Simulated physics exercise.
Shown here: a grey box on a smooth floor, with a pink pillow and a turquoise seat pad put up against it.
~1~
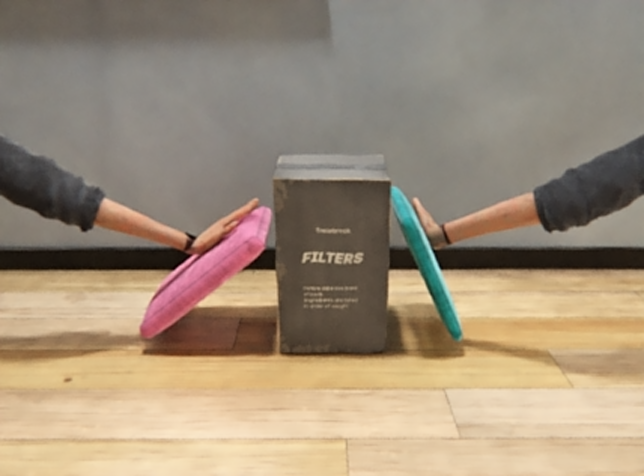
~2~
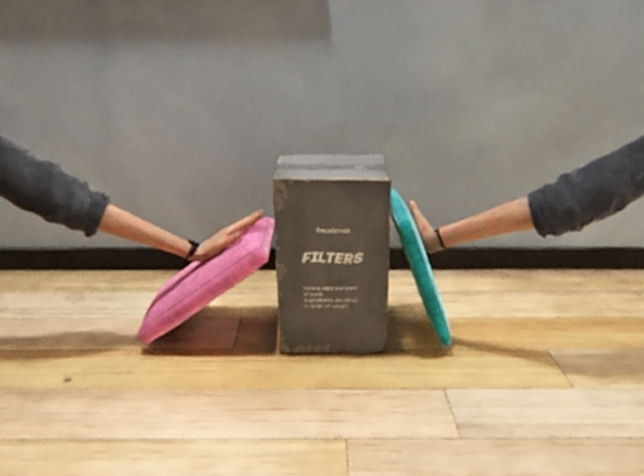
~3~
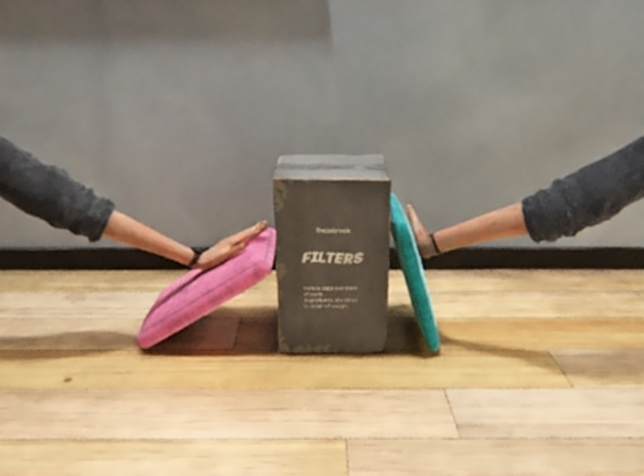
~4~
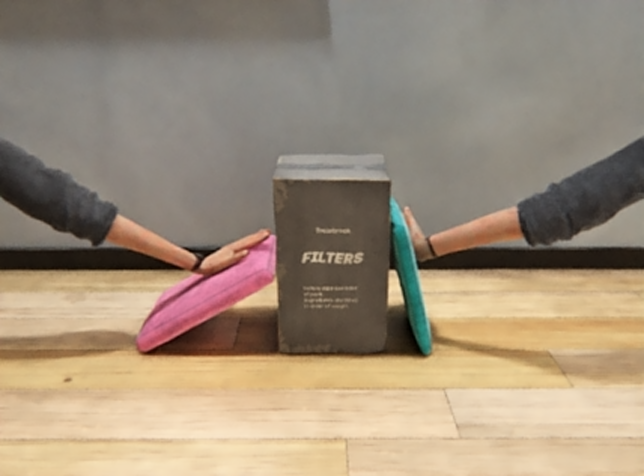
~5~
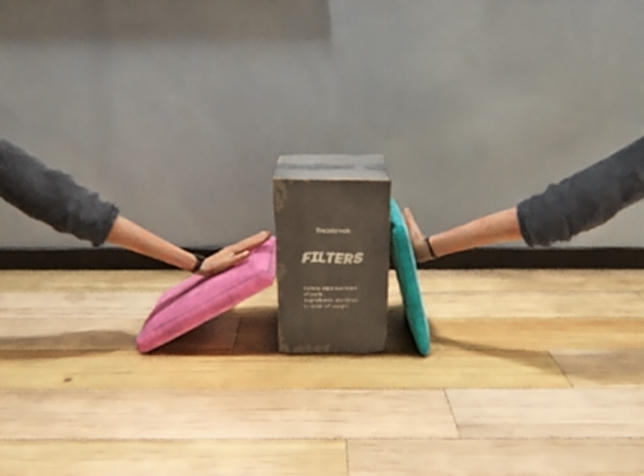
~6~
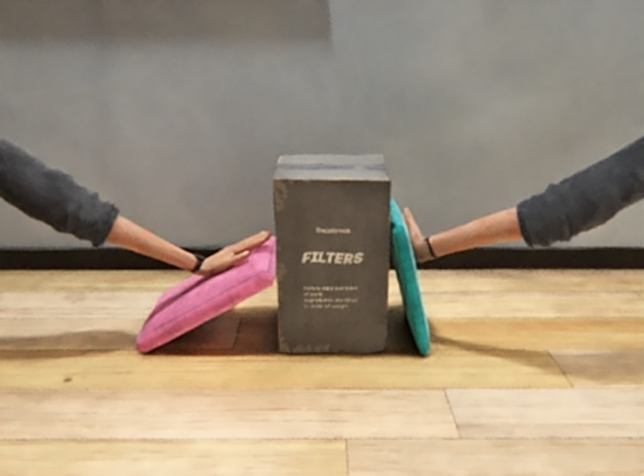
The footage shows two hands pressing a pink cushion and a turquoise pad against opposite sides of a grey box; the cushion tilts slightly lower on the left while the right pad swings nearly upright, then everything stays still.
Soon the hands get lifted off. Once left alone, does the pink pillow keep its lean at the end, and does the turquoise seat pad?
Result: The pink pillow drops down flat; the turquoise seat pad keeps its lean.
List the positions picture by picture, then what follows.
In the first picture, pillow foot (145, 333), head (260, 244); seat pad foot (458, 337), head (407, 222).
In the second picture, pillow foot (144, 338); seat pad foot (446, 342).
In the third picture, pillow foot (142, 343); seat pad foot (434, 348).
In the fourth picture, pillow foot (141, 346); seat pad foot (426, 351).
In the fifth picture, pillow foot (141, 347); seat pad foot (425, 352).
In the sixth picture, pillow foot (141, 347), head (270, 278), at a low slant; seat pad foot (425, 352), head (399, 230), almost upright.
Then, 0.30 s later than the last view, pillow flat on the floor near (203, 314); seat pad against the side near (405, 271).
Finally, pillow flat on the floor near (206, 317); seat pad against the side near (405, 271). The pink pillow slips and lies down and the turquoise seat pad holds its lean.
